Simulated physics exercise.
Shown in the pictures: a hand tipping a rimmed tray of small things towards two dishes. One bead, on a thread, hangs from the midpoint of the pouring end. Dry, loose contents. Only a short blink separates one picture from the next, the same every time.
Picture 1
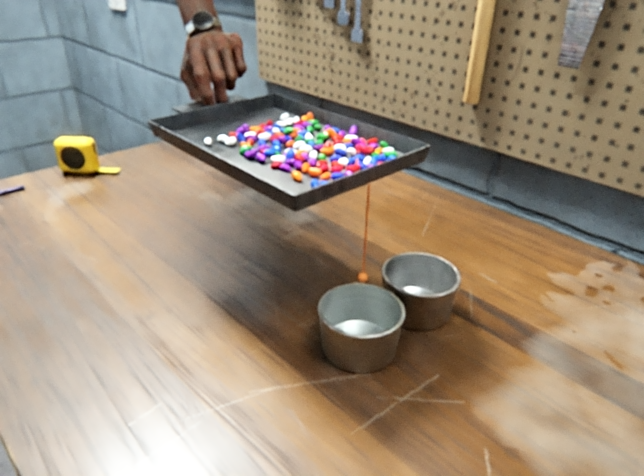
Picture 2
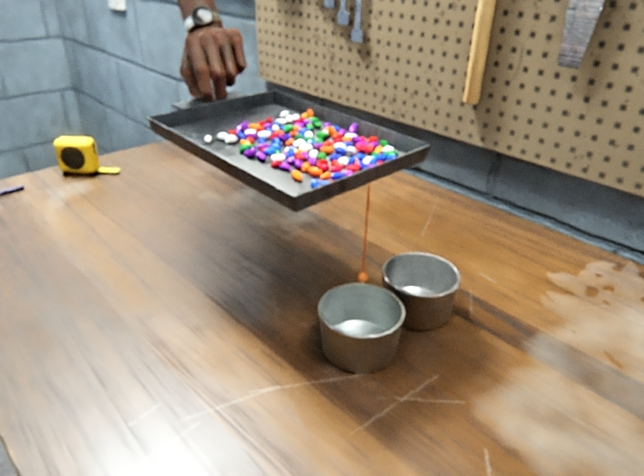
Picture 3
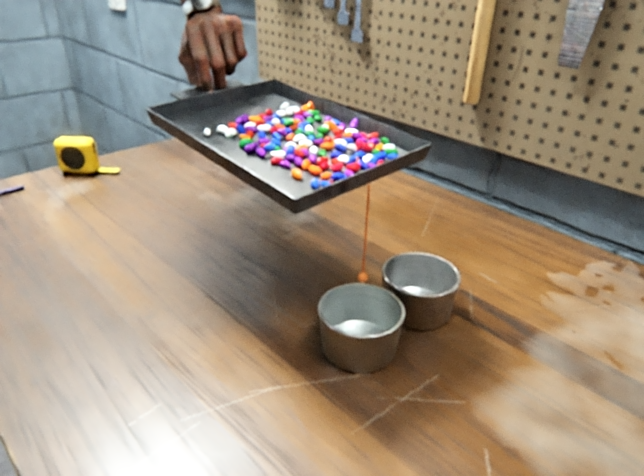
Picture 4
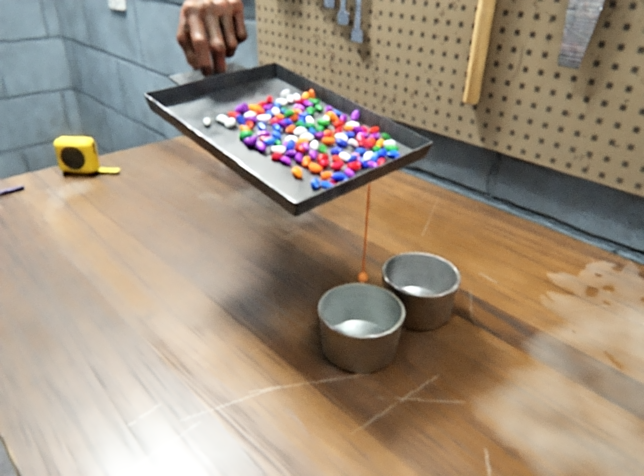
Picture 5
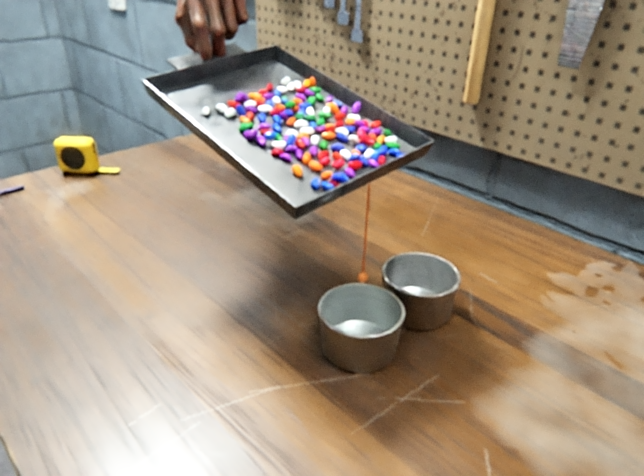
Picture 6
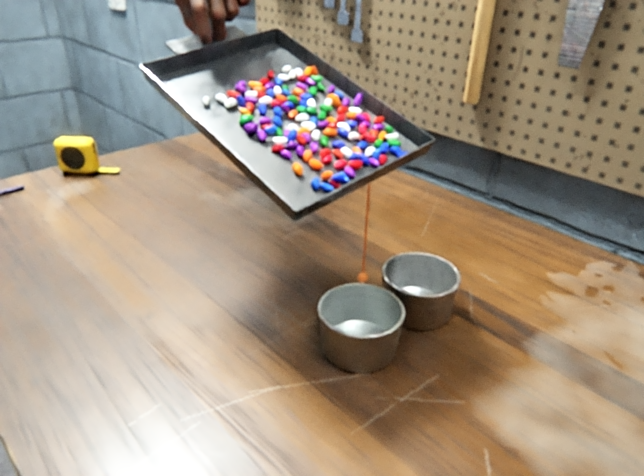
A hand raised the back of a dark tray of colourful jelly beans, tilting it more steeply above two metal dishes on a wooden table, while the front edge dipped slightly at its left corner.
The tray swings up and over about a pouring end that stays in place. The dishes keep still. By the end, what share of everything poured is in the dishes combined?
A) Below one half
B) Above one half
Option A: Below one half.
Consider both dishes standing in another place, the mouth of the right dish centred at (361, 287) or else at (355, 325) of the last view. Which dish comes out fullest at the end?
Result, try one: The left of the two; try two: The right of the two.
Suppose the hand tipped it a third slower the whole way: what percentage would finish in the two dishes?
Roughly 20 percent, give or take.
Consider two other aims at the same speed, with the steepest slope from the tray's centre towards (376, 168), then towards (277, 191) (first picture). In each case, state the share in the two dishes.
Respectively 70 % and 10 %.
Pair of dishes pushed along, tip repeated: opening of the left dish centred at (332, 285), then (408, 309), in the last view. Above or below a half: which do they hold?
Shy of half, then shy of half.
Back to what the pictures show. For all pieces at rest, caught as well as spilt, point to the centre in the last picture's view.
Around (319, 385), give or take.
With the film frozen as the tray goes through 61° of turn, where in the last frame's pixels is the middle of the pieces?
Look around (332, 154) in the last picture.
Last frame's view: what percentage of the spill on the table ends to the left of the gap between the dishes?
About 80 per cent.
Soon after the last picture, tray tipped steeply; nearly all on the tray; a stray few in the air.
A little later, tray tipped right over; about half on the tray; a stray few in the left dish; about a quarter outside both; about a quarter in the air.
Later still, tray tipped past a quarter turn; about a quarter in the left dish; most outside both.
At rest, tray tipped past a quarter turn; about a quarter in the left dish; none in the right dish; most outside both.
